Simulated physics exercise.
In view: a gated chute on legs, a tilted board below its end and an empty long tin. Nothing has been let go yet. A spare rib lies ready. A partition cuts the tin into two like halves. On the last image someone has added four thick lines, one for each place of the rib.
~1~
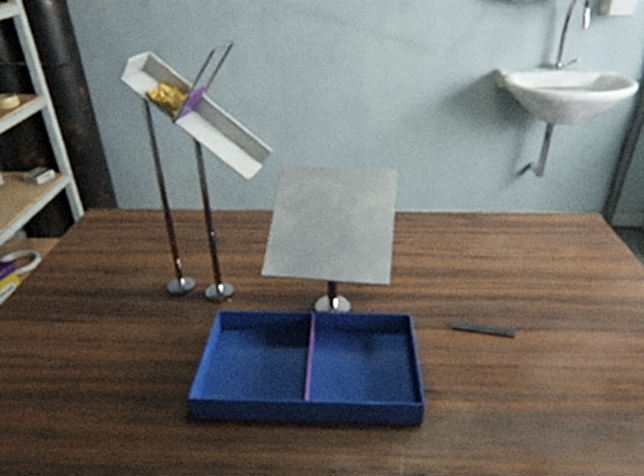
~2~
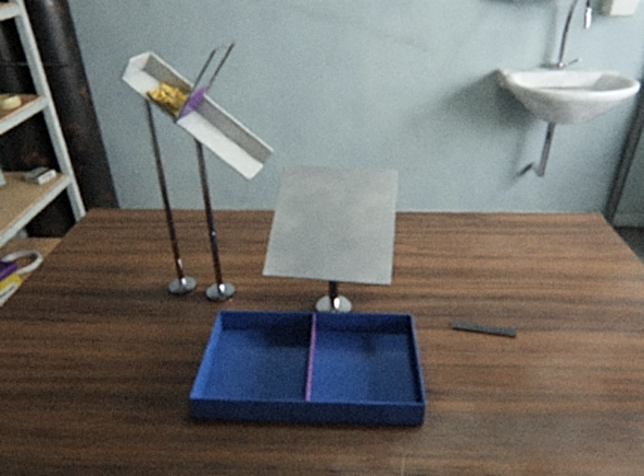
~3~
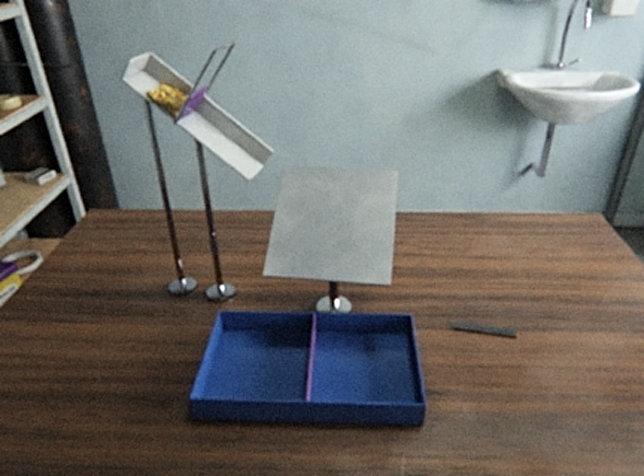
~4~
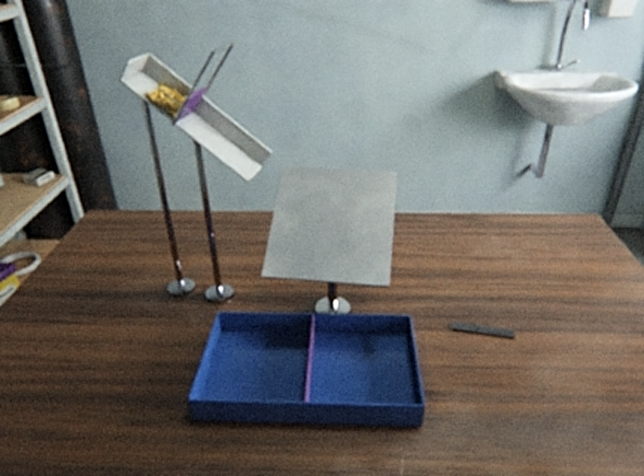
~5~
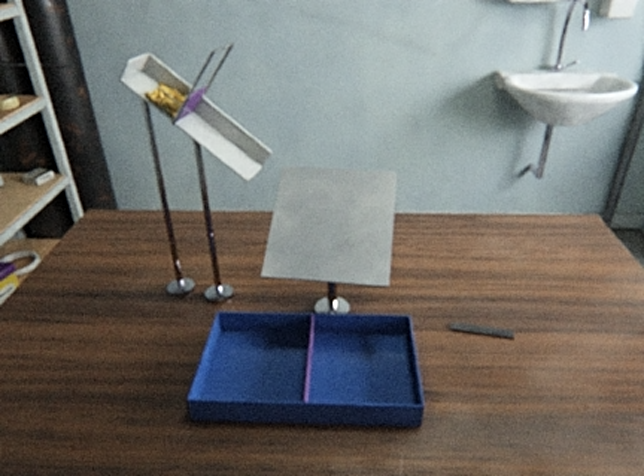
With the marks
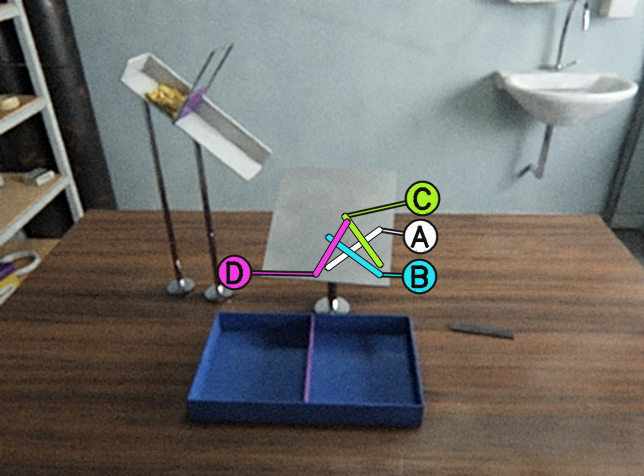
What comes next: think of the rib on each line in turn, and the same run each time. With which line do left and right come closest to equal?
Best: A.
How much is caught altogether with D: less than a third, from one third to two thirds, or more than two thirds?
It is more than two thirds.
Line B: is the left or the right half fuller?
More lands on the right.
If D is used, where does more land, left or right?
Left.
On the marked copy, line A from (379, 229) to (328, 267); line B from (328, 237) to (379, 274); line C from (344, 216) to (380, 264); line D from (347, 221) to (315, 274).
For line A, of what is caught, about two thirds in the left half, about a third in the right.
For line B, of what is caught, about a quarter in the left half, most in the right.
For line C, of what is caught, about a quarter in the left half, most in the right.
For line D, of what is caught, nearly all in the left half, a small part in the right.
